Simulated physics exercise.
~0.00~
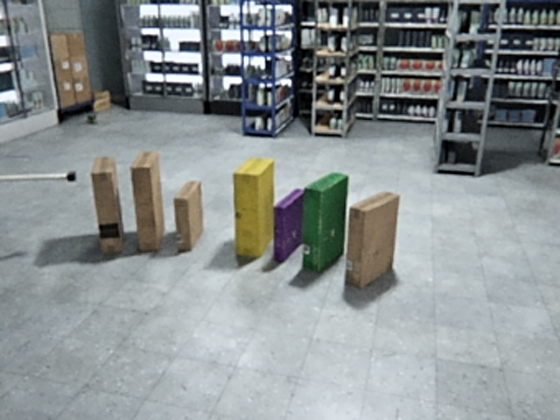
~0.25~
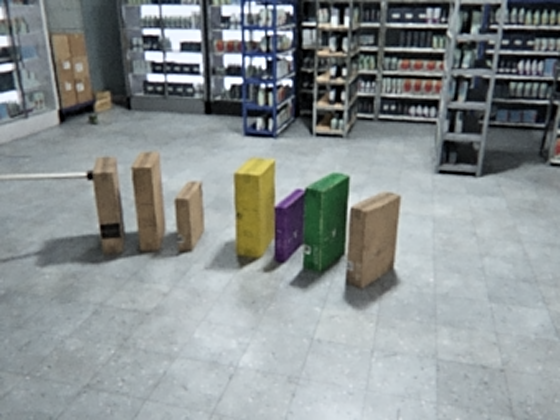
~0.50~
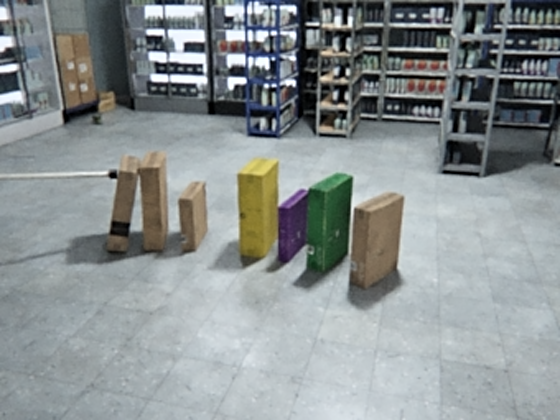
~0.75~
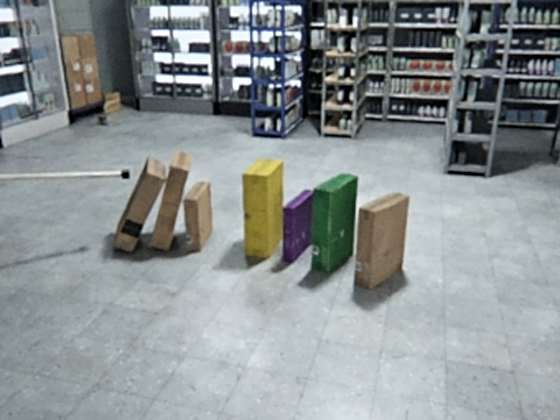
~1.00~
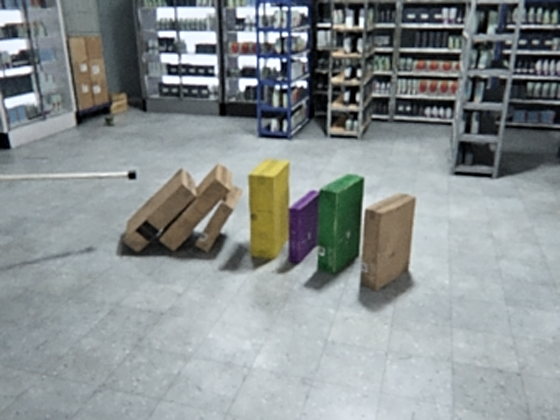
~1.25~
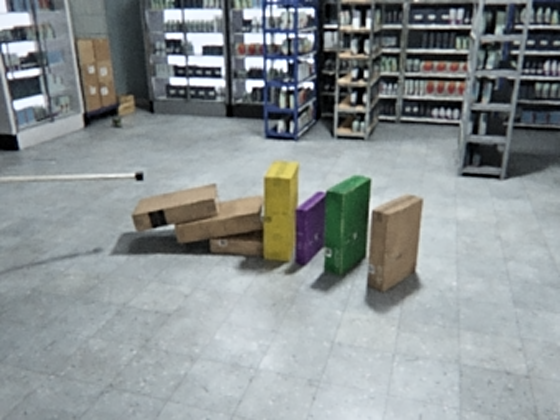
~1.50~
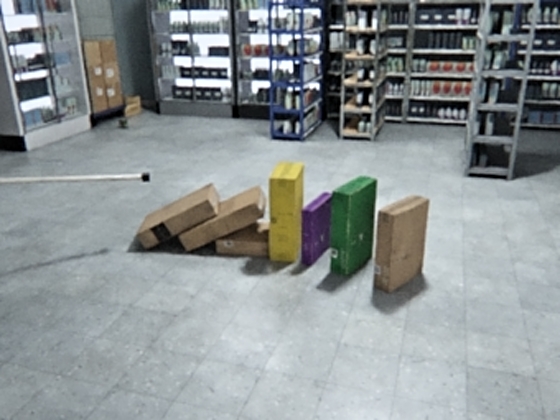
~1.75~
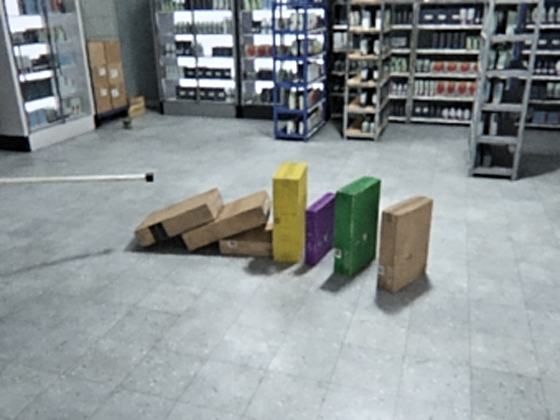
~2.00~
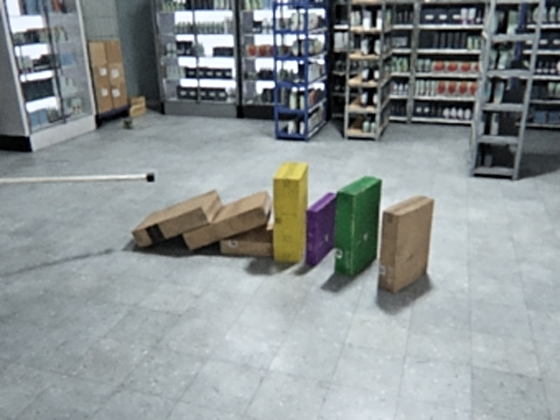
In the video, a pole pushes the leftmost of seven upright cartons on a shop floor, and it tips rightward into the next two, which topple in turn. The three brown cartons end up fallen against the yellow one, which stays standing with the purple, green and last brown cartons.
